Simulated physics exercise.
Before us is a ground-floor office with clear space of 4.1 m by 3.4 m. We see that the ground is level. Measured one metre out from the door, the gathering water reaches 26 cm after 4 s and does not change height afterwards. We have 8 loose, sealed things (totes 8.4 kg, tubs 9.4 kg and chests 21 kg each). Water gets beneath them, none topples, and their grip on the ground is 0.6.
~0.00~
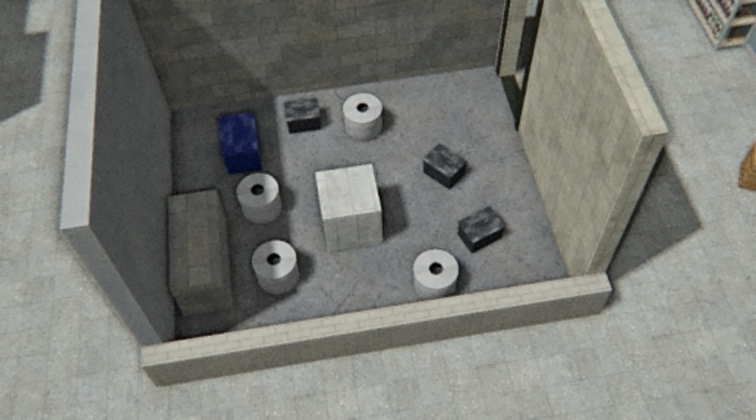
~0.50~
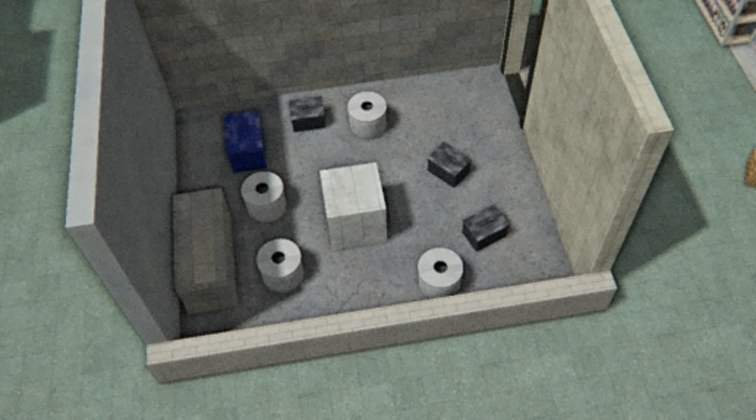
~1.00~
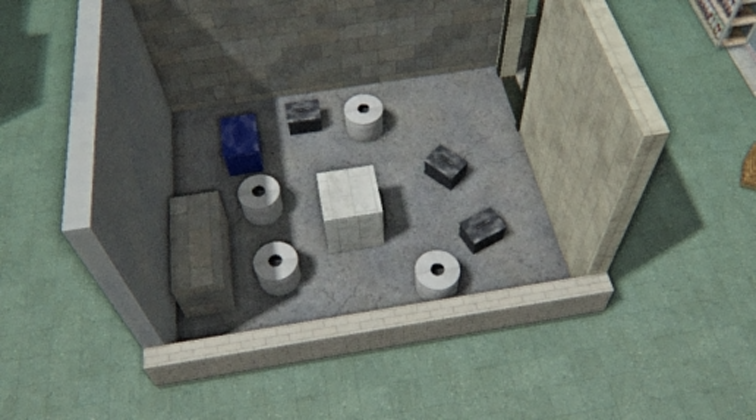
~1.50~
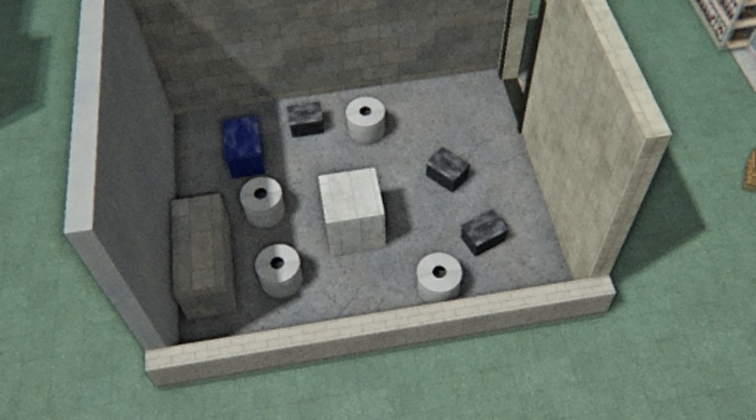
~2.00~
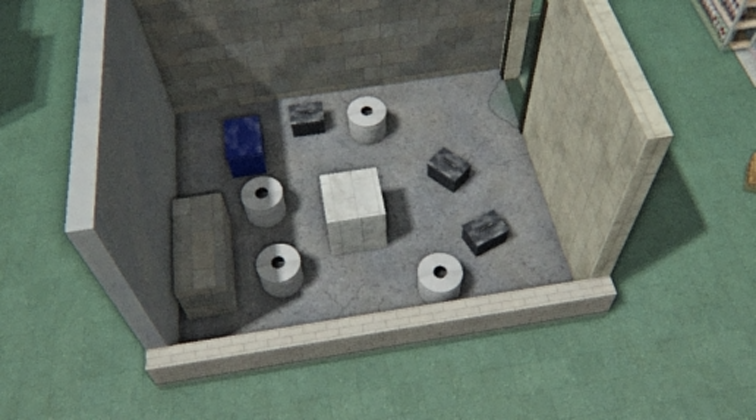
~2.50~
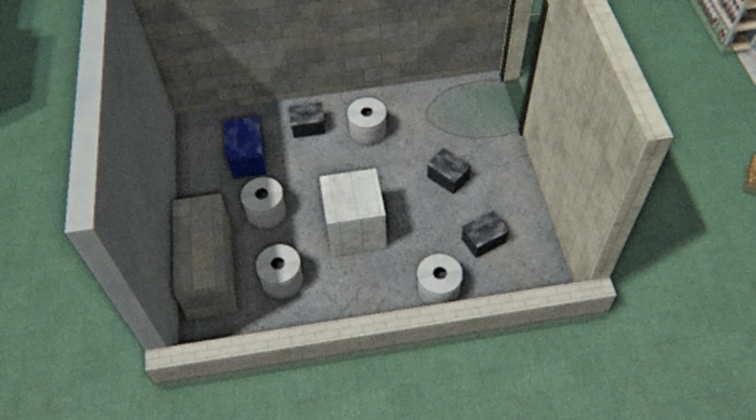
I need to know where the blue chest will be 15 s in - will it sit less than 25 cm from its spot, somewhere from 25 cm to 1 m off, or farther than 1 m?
It will be 25 cm to 1 m off.
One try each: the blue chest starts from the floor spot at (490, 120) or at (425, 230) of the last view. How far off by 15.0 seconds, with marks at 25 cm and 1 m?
Going in order, it gets pushed a long way and then it barely budges.
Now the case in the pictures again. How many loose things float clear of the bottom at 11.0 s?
At that time, 8.
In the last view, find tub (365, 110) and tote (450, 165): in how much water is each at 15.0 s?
Roughly 14 and 11 cm.
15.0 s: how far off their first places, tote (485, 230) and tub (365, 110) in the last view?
They sit 150 cm and 250 cm away, in the order given.
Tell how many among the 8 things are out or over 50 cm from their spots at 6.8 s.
Tally at that time: 2.
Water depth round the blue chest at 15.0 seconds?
Close to 16 centimetres.
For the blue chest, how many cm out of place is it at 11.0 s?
About 60 cm by then.
After 3.5 s the blue chest is near (243, 137), 0.0 m from its start, aground; 0 afloat.
After 6.8 s the blue chest is near (211, 139), 0.4 m from its start, afloat; 4 afloat.
After 11.0 s the blue chest is near (190, 158), 0.6 m from its start, afloat; 8 afloat.
After 15.0 s the blue chest is near (210, 110), 0.5 m from its start, afloat; 8 afloat.
